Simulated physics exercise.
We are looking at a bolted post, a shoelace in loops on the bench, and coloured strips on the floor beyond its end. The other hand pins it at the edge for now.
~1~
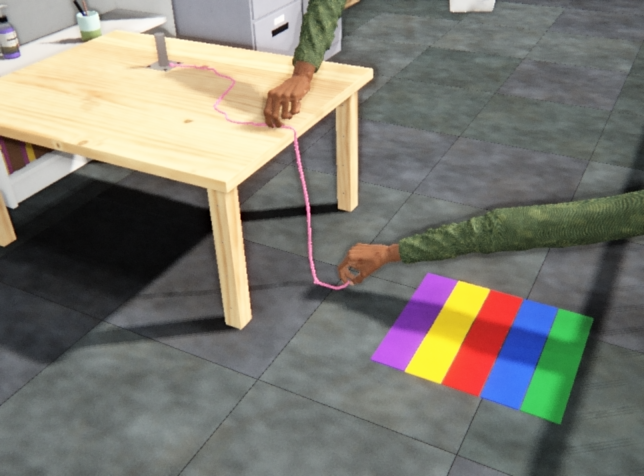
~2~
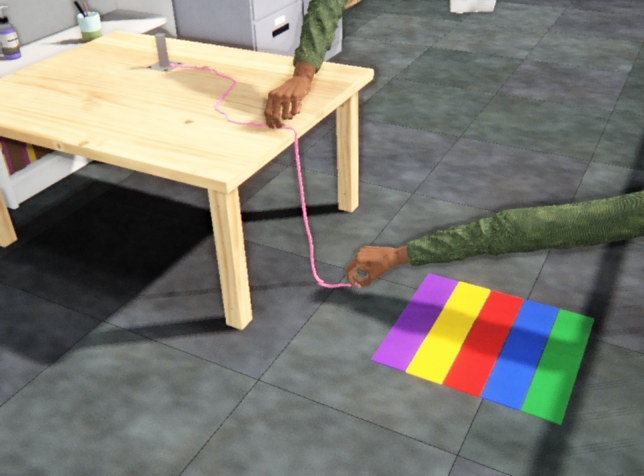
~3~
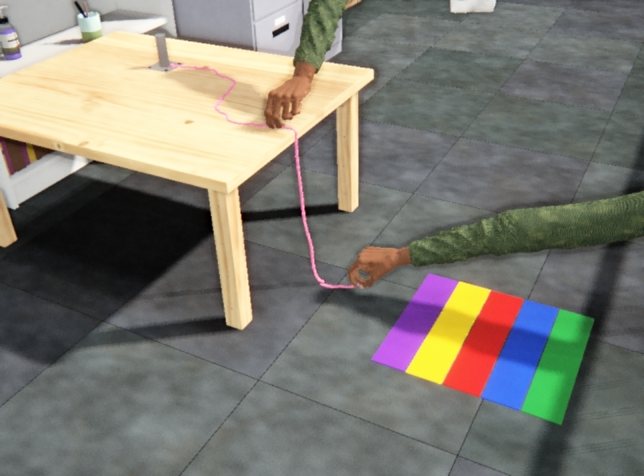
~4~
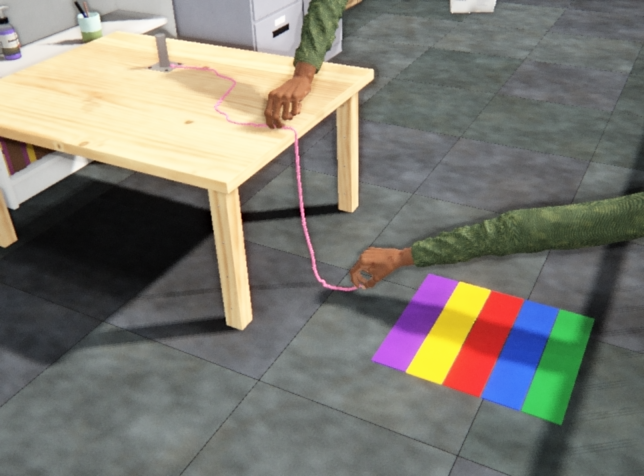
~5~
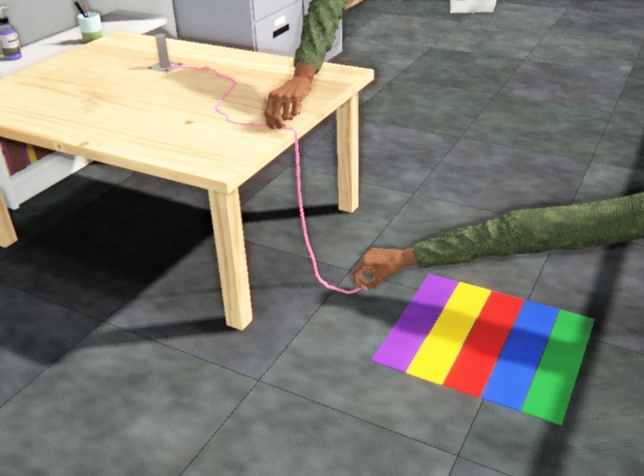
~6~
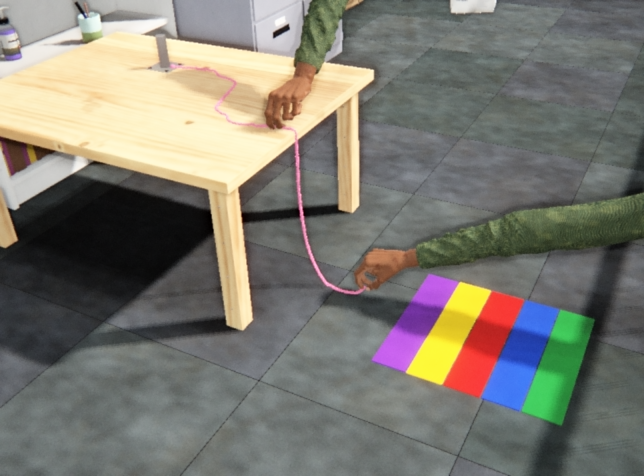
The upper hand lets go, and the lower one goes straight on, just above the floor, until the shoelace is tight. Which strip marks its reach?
The end stops over the blue strip.
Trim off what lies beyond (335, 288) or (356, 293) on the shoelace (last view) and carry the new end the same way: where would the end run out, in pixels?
In that order: (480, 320) and (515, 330).
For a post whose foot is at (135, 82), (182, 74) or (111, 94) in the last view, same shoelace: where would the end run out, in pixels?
Try by try, around (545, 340), (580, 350) and (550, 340).
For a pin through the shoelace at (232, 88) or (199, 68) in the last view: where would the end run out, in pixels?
The places are (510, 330) and (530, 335).
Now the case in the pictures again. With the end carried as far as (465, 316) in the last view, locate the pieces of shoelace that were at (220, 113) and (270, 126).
The first at (278, 115), the second at (313, 161).
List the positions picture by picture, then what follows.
End (349, 281); purple (398, 347); yellow (433, 359); red (469, 370); blue (508, 383); green (547, 396), in the first picture.
End (356, 284); shoelace through (201, 68) (234, 85) (220, 112) (282, 127) (302, 195) (313, 265), in the second picture.
End (359, 285), in the third picture.
End (361, 285); shoelace through (201, 68) (234, 85) (220, 112) (283, 128) (300, 195) (314, 266), in the fourth picture.
End (363, 286), in the fifth picture.
End (365, 287); shoelace through (201, 69) (234, 85) (220, 113) (283, 128) (299, 195) (315, 266), in the sixth picture.
A little later, end near (465, 316); over yellow.
Next, end near (508, 329); over red.
When it is tight, end near (534, 336); over blue. It gets as far as the blue strip.
